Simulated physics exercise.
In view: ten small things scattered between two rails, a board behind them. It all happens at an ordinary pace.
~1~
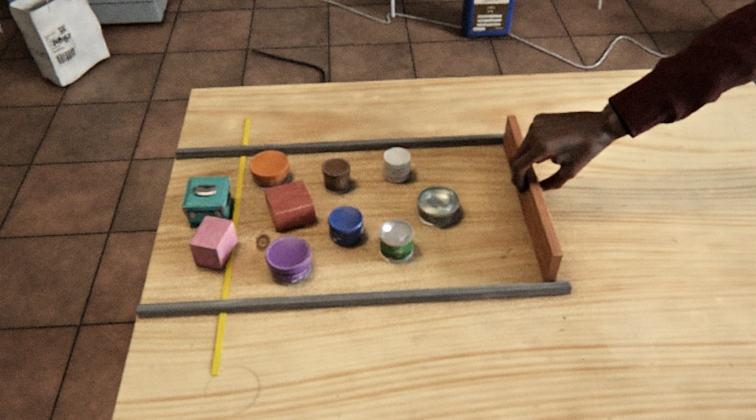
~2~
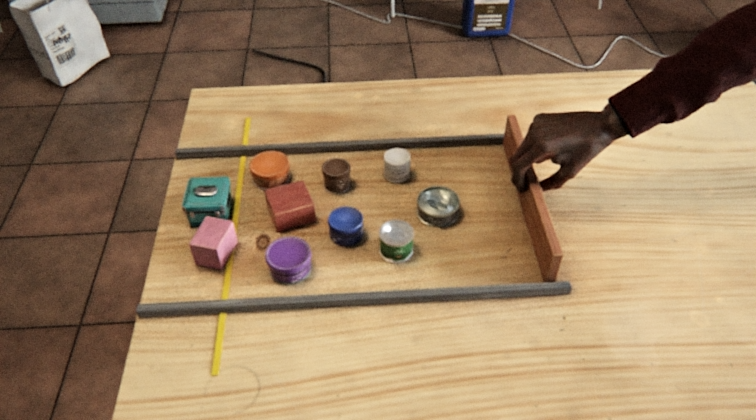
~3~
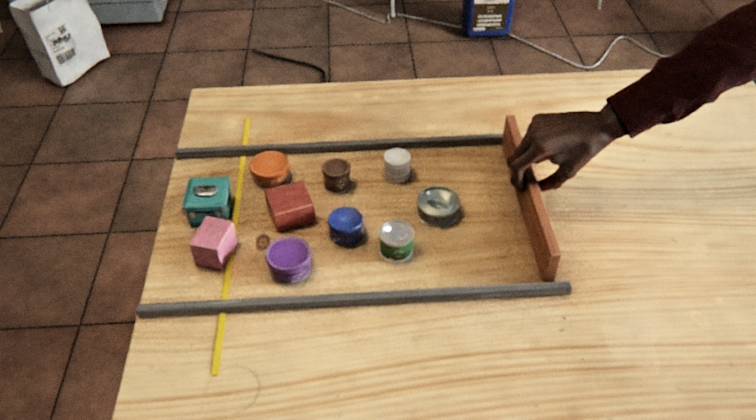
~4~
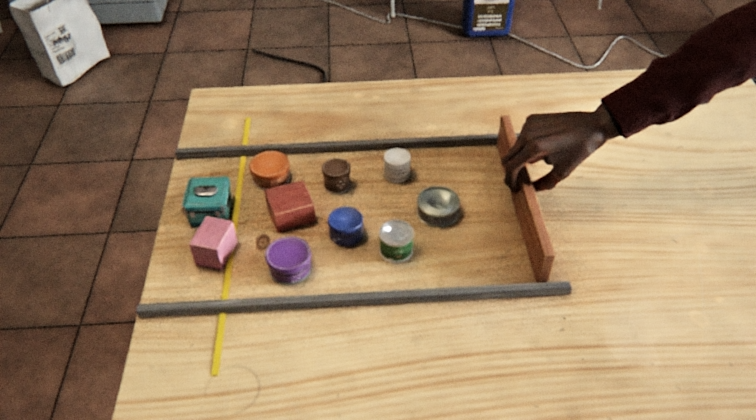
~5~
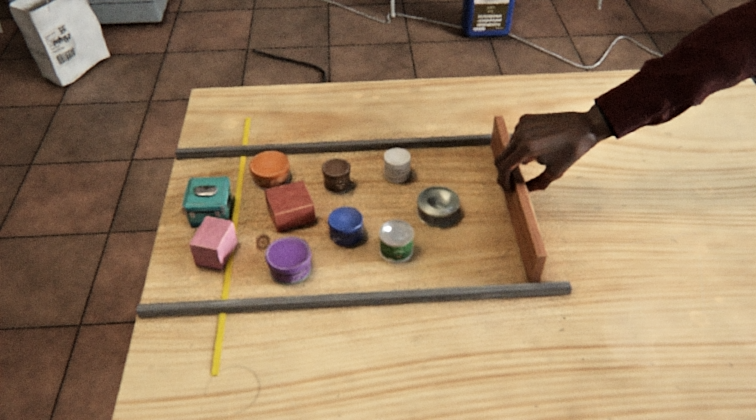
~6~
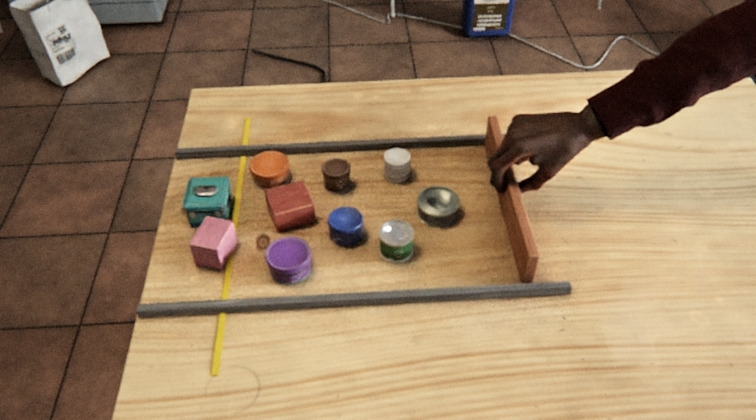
The clip shows small containers and blocks scattered between two grey rails on a wooden table, near a yellow strip, while a hand slides an upright board slightly to the left behind them; the objects themselves stay still.
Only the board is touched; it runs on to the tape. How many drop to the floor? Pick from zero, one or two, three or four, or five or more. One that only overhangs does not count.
Here the number that fall off is one or two.
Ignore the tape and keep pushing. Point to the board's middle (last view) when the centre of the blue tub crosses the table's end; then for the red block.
For the blue tub at (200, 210), for the red block at (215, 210).
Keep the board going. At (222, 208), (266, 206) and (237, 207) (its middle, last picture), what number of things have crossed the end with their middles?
It would be 1, 0 and 1.
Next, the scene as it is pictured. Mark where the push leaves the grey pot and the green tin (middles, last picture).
First (214, 213), then (212, 249).
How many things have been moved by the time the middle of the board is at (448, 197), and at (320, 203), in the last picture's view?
1 and 7.
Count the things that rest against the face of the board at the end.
It touches 5.
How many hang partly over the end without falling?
Overhanging: 2.
Early on, none off yet; turquoise case at rest near (209, 202); pink block at rest near (214, 243); orange tin at rest near (270, 171).
Finally, the number that fall off is one or two; lost, turquoise case.
